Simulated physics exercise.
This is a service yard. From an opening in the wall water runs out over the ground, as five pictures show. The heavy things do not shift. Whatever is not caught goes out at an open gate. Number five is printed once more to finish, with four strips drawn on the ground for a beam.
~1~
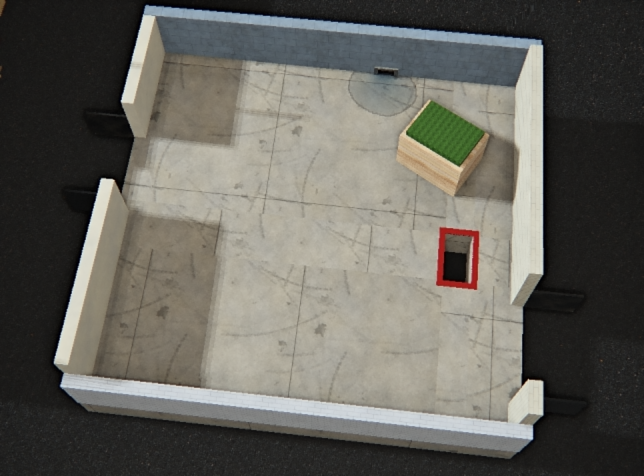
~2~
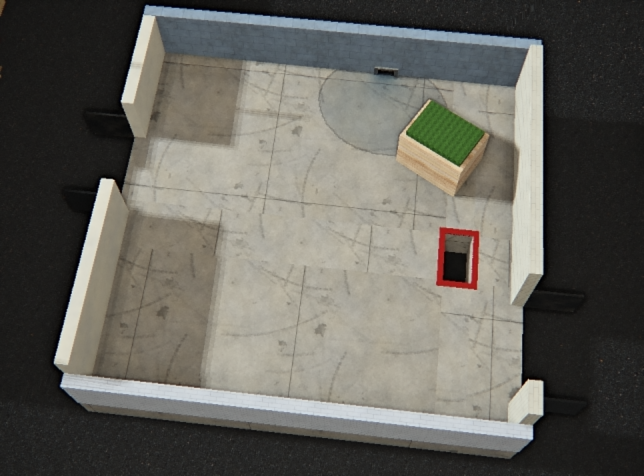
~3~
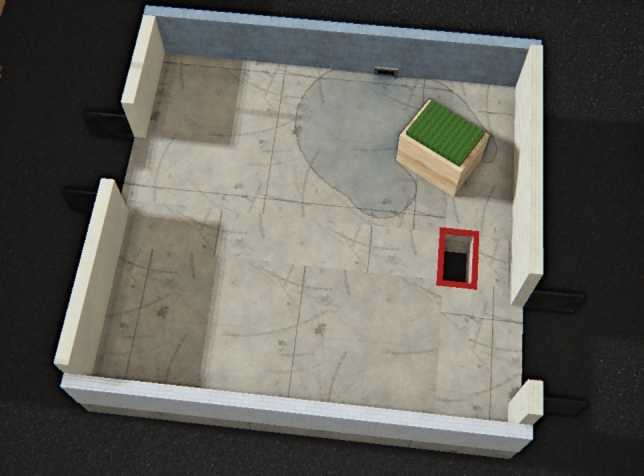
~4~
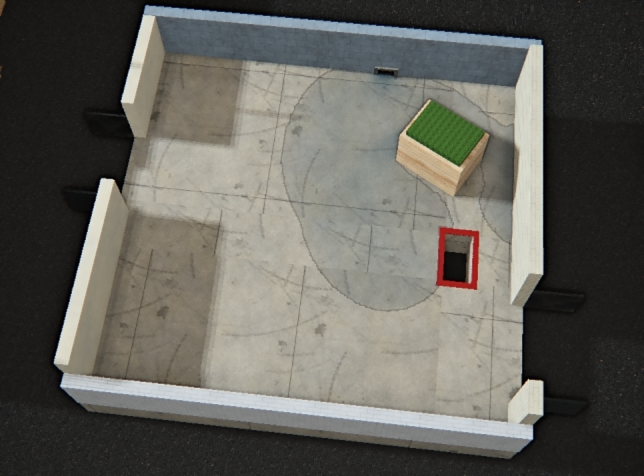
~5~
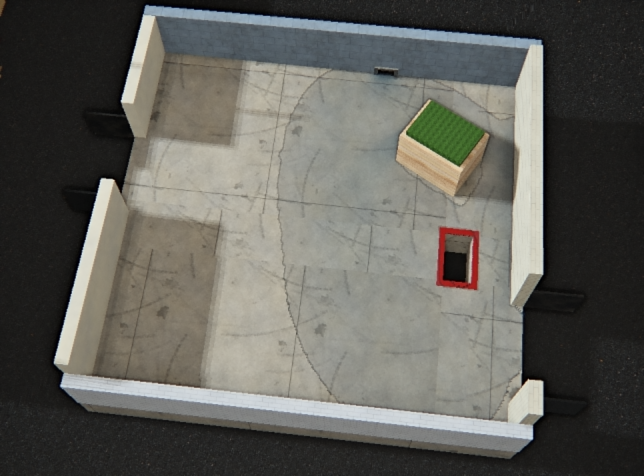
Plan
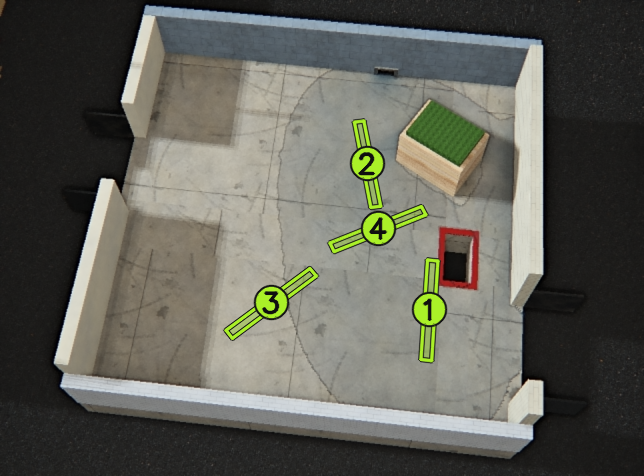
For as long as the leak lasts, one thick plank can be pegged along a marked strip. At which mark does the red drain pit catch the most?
2 is best.
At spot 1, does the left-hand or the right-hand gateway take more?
The right gate.
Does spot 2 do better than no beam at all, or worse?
Spot 2 is better.
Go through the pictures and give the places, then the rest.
Outfall at (386, 71); red drain pit at (458, 258); open gate at (510, 353); open gate at (138, 174); water covers 2 % of the ground and shows as far out as (360, 103); red drain pit still dry.
Water covers 7 % of the ground and shows as far out as (387, 150); red drain pit still dry.
Water covers 14 % of the ground and shows as far out as (382, 210); red drain pit still dry.
Water covers 27 % of the ground and shows as far out as (364, 303); red drain pit still dry.
Water covers 47 % of the ground and shows as far out as (491, 395); red drain pit taking water.
On the marked copy, 1 from (426, 360) to (432, 260); 2 from (359, 121) to (375, 206); 3 from (229, 334) to (313, 272); 4 from (332, 247) to (423, 210).
For spot 1, about 18 % of the stream runs into the red drain pit, about 82 % out by the gates.
For spot 2, about 31 % of the stream runs into the red drain pit, about 68 % out by the gates.
For spot 3, about 19 % of the stream runs into the red drain pit, about 80 % out by the gates.
For spot 4, about 18 % of the stream runs into the red drain pit, about 81 % out by the gates.
